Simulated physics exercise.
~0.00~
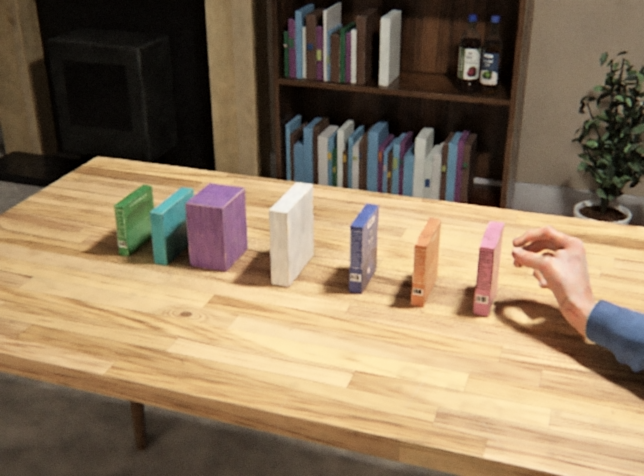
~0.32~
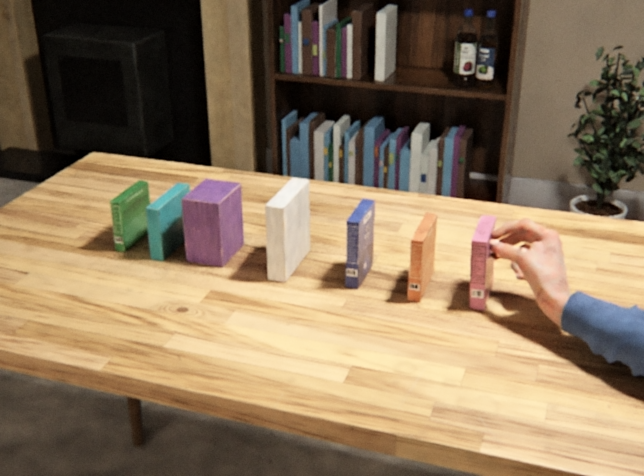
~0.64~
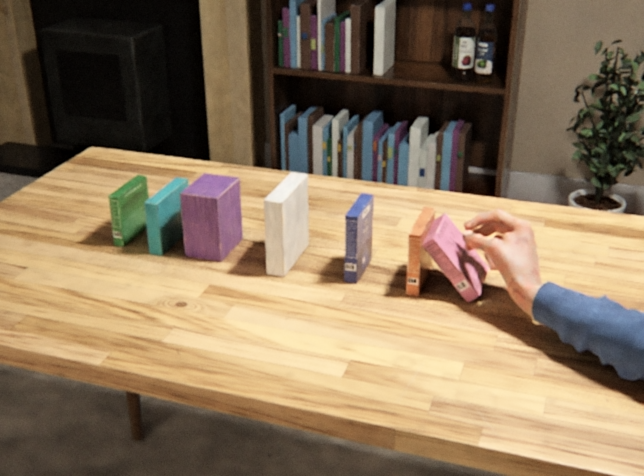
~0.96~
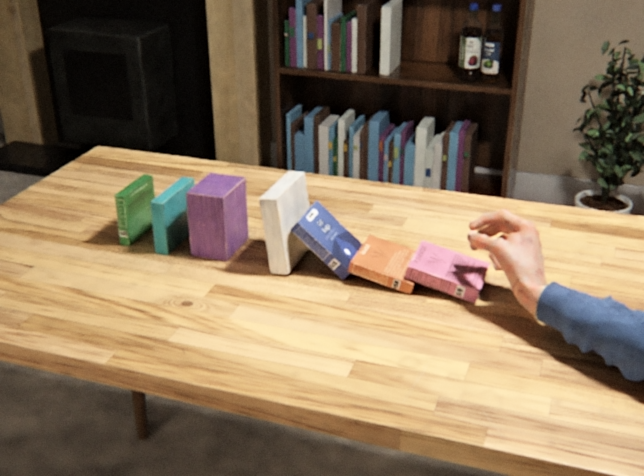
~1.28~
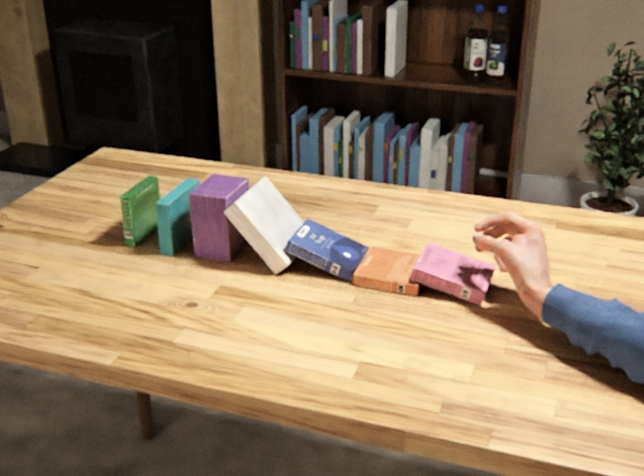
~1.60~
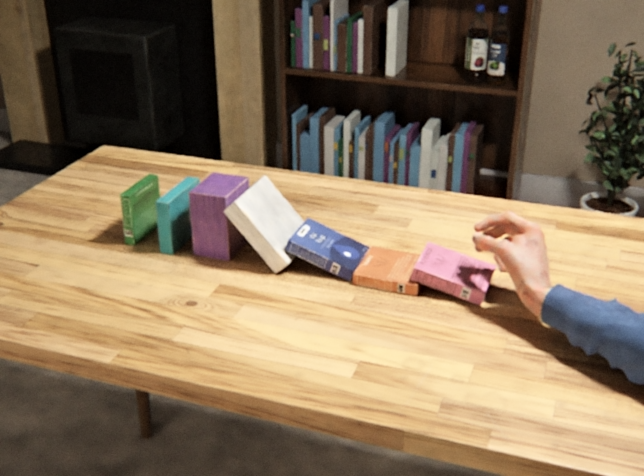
A hand in a blue sleeve reaches in from the right over a wooden table, seen from slightly above by a gently swaying camera, with a bookcase, a stove and a plant behind. Seven upright blocks and packets stand in a row, green, turquoise, purple, white, blue, orange and pink from left to right. The fingers tip the pink packet leftward into the orange one. Both topple, and the blue packet falls against the white block. The white block then tilts onto the purple block and stays leaning there, while the purple, turquoise and green pieces remain standing.
